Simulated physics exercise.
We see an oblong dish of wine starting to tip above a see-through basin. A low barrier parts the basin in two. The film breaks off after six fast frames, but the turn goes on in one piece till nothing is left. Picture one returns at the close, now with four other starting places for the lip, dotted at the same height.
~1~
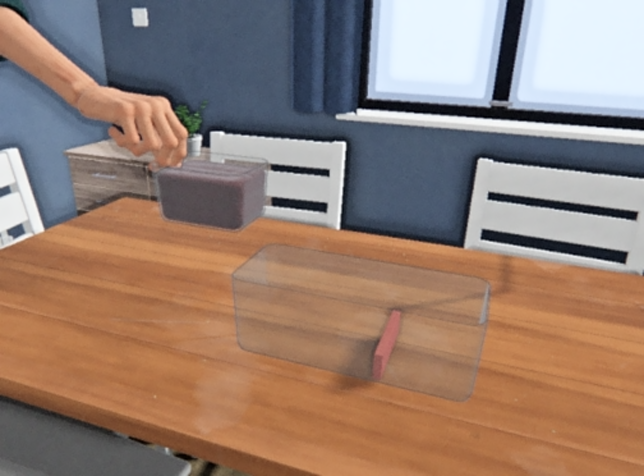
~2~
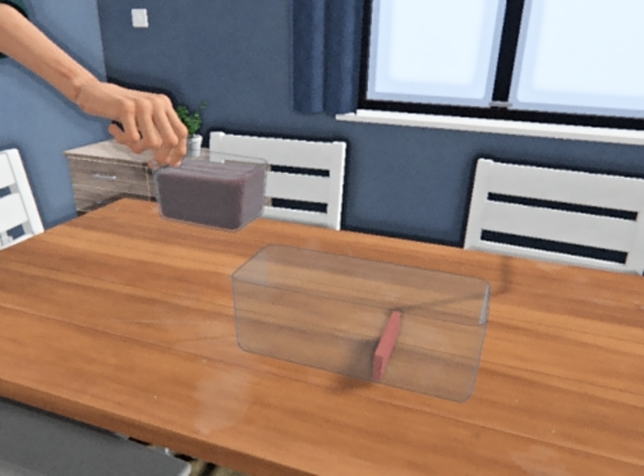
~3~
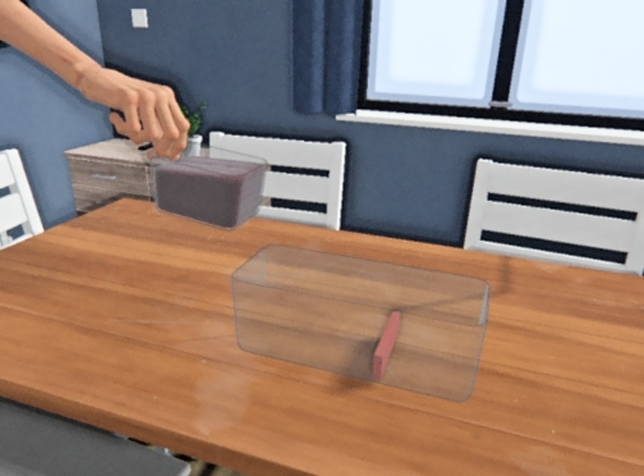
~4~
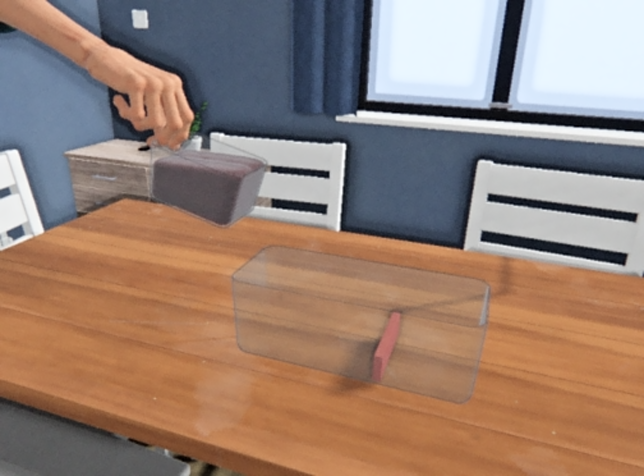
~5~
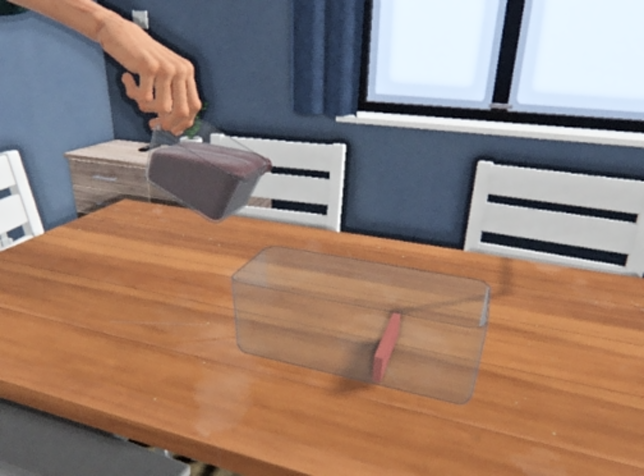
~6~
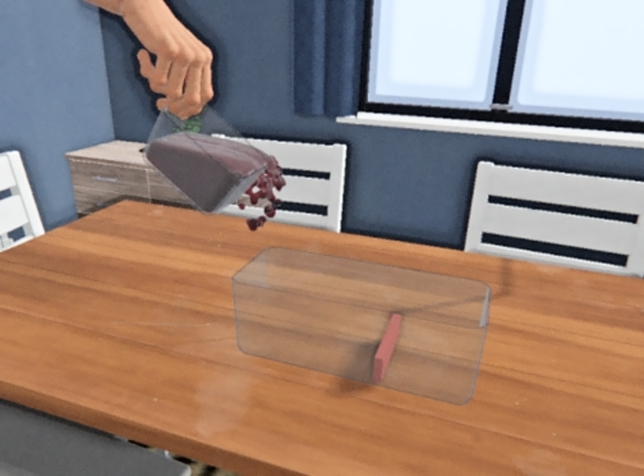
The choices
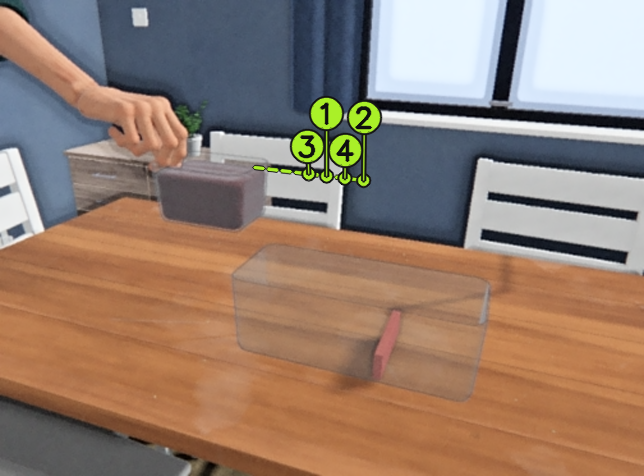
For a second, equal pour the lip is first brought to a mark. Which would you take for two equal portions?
Use place 3.
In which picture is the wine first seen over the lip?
Picture 5.
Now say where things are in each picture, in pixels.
In the first frame, upright, lip at (255, 167); basin from (239, 344) to (471, 399); top of the wall at (388, 331); nothing has left yet.
In the second frame, upright, lip at (254, 168); nothing has left yet.
In the third frame, tipped about 6°, lip at (254, 168); nothing has left yet.
In the fourth frame, tipped about 14°, lip at (254, 169); nothing has left yet.
In the fifth frame, tipped about 25°, lip at (255, 169); wine is over the lip, down to (257, 176).
In the sixth frame, tipped about 37°, lip at (255, 170); wine is over the lip, down to (261, 225).
In lime, 1 at (326, 176); 2 at (363, 180); 3 at (308, 173); 4 at (344, 178).
With 1, about 30 % ends left of the wall and 65 % right of it; 5 % is lost outside.
With 2, about 28 % ends left of the wall and 68 % right of it; 4 % is lost outside.
With 3, about 49 % ends left of the wall and 46 % right of it; 5 % is lost outside.
With 4, about 24 % ends left of the wall and 71 % right of it; 5 % is lost outside.
